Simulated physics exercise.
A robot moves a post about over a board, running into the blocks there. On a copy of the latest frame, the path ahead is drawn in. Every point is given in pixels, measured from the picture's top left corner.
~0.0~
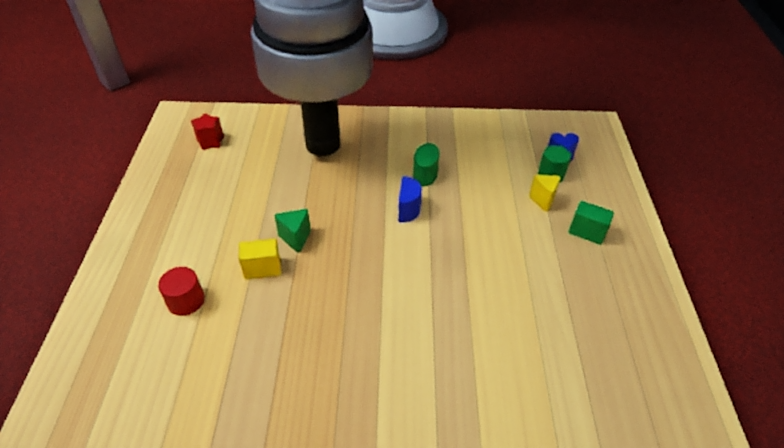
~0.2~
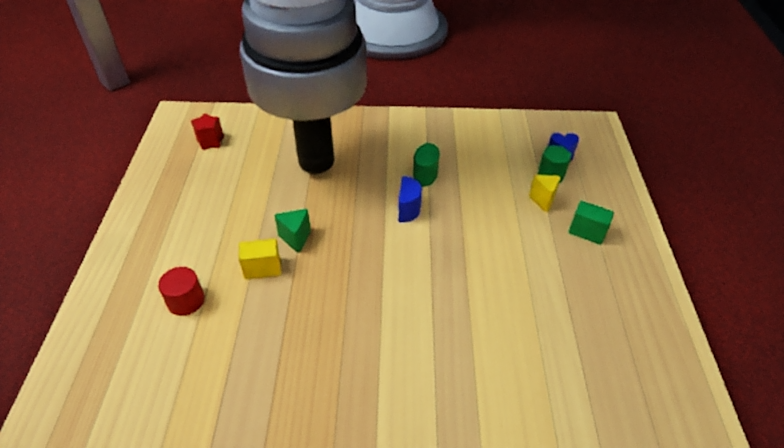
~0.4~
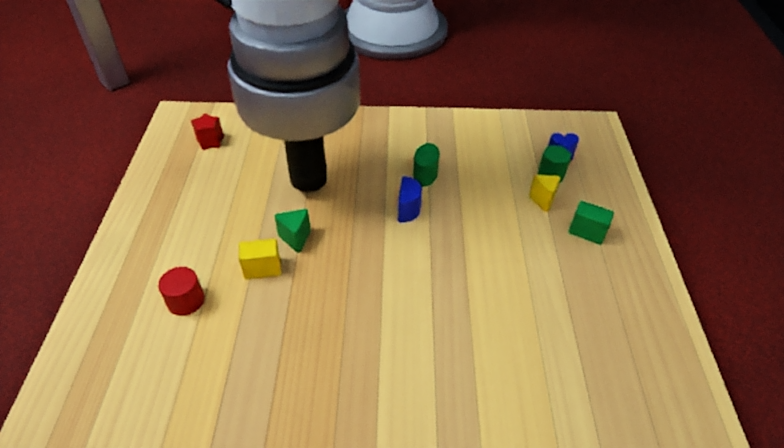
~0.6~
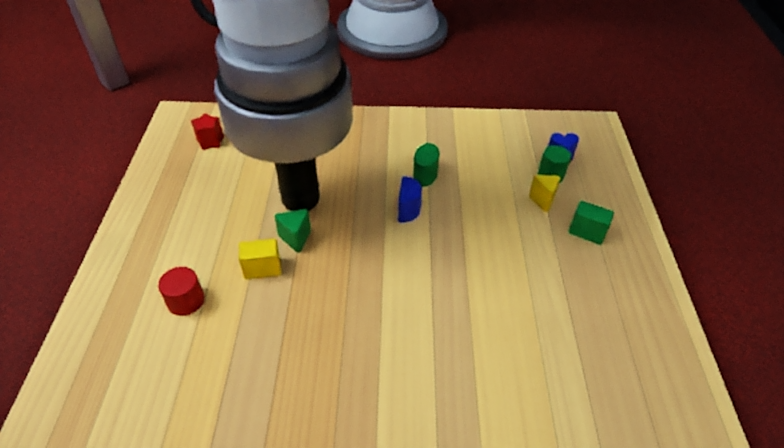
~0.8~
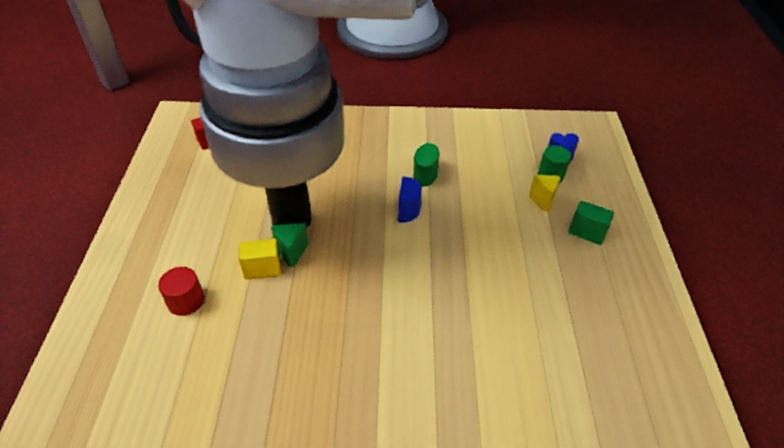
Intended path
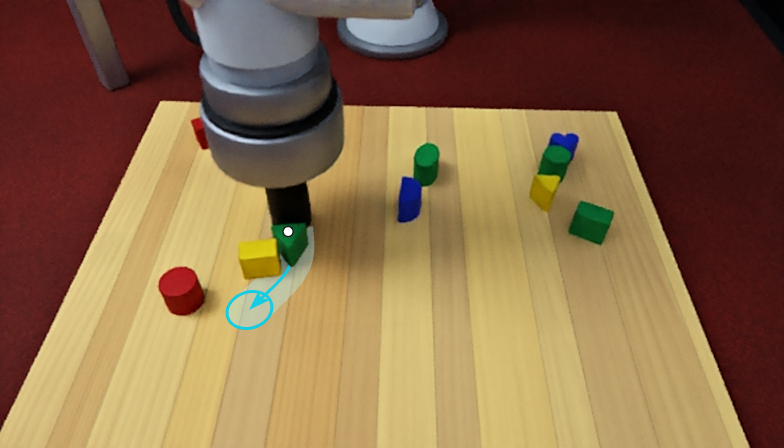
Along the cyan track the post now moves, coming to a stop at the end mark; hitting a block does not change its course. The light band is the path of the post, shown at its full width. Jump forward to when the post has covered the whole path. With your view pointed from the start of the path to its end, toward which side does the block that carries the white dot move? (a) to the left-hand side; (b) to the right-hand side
It's a.
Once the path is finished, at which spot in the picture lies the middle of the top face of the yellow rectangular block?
Close to (219, 272).
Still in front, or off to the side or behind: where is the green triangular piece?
I predict the post has moved past it.
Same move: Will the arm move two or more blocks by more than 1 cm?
I believe so.
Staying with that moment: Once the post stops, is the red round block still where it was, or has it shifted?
Same place.
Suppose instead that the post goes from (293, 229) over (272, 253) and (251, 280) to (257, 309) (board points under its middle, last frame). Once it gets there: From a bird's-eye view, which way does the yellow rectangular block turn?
The answer is clockwise.
Path on the board, from (293, 229) through (293, 256) and (277, 283) to (250, 310); the dot is on the green triangular piece.
On the path given first. One third of the way, post (292, 248); yellow rectangular block (250, 257), turned 45° clockwise; green triangular piece (286, 261).
Two thirds of the way, post (275, 276); yellow rectangular block (237, 267), turned 100° clockwise; green triangular piece (275, 291).
At the end, post (247, 302); red round block in place; yellow rectangular block (219, 272), turned 130° clockwise; green triangular piece (269, 308), turned 40° anticlockwise.
